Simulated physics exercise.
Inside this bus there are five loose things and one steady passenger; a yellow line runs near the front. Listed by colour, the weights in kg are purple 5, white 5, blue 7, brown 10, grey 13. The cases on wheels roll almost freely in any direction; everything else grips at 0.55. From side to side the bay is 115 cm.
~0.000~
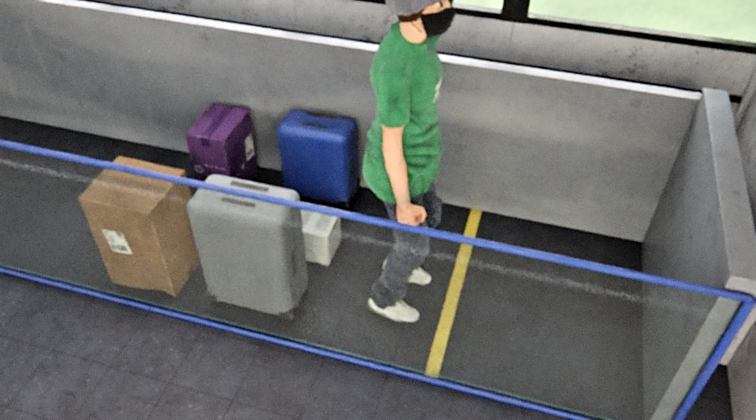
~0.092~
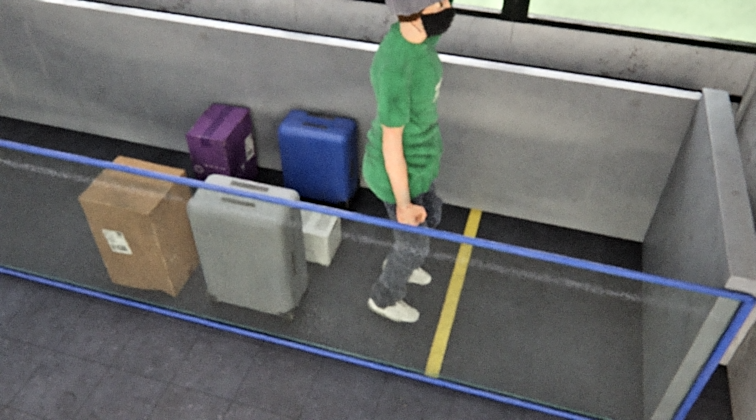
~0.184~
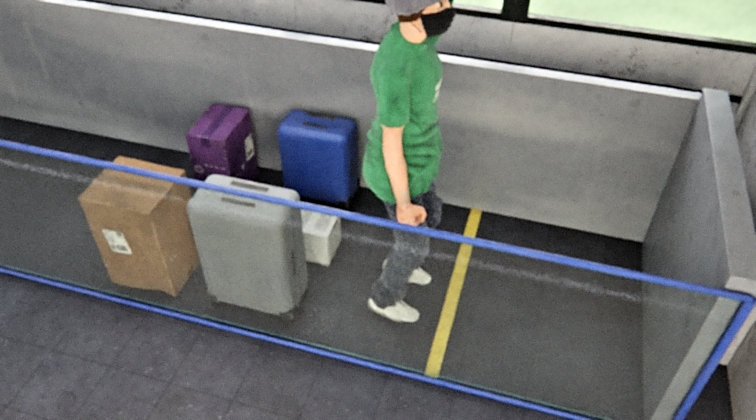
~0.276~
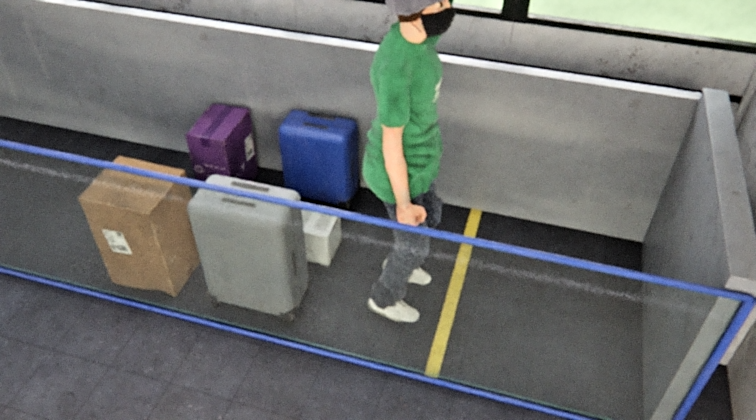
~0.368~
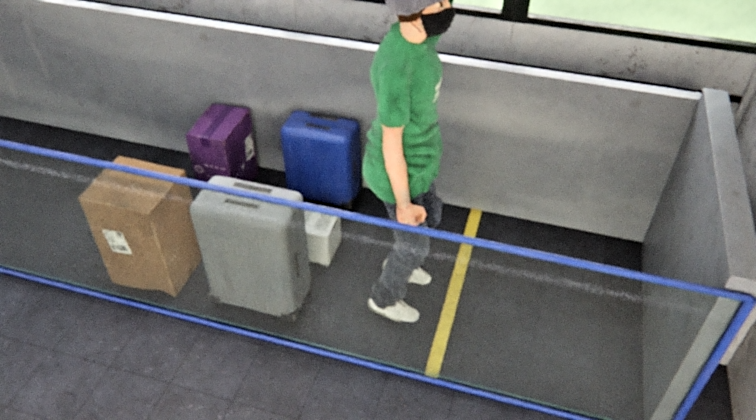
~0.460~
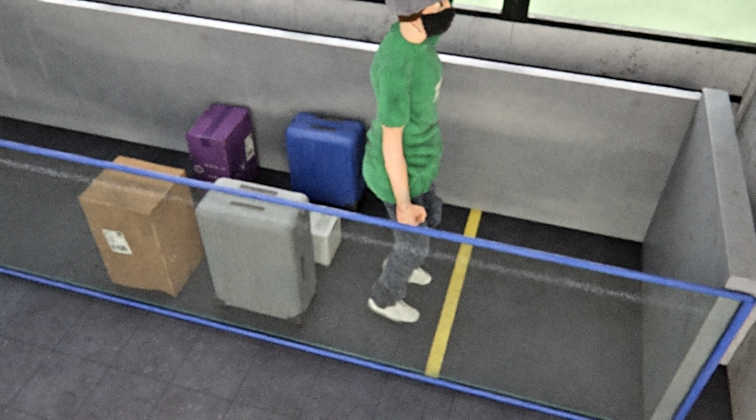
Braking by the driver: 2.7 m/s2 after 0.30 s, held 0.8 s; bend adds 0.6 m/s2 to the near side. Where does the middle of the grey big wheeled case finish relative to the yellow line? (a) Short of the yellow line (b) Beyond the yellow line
a, short of the yellow line.
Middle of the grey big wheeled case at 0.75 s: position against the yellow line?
It sits around 65 cm short of the mark.
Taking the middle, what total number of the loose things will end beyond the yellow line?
All told, it comes to 1.
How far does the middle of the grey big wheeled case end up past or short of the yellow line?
It comes to rest close to 50 cm short of it.
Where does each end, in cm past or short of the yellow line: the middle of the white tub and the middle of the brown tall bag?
Result: White tub = 80 cm short, brown tall bag = 150 cm short.
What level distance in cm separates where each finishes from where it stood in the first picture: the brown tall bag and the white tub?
For the brown tall bag it is 0, for the white tub it is 0.
After 0.75 s the grey big wheeled case is 63 cm short of the yellow line, tilted 0°, near (303, 274) in the last picture's view; the brown tall bag 148 cm short of the yellow line, tilted 0°.
After 1.15 s the grey big wheeled case is 51 cm short of the yellow line, tilted 0°, near (327, 280) in the last picture's view.
After 1.65 s the grey big wheeled case is 52 cm short of the yellow line, tilted 0°, near (327, 281) in the last picture's view.
At rest, 2.0 s, purple pack stops short of the yellow line; white tub stops short of the yellow line; blue small wheeled case crosses the yellow line; brown tall bag stops short of the yellow line; grey big wheeled case stops short of the yellow line.
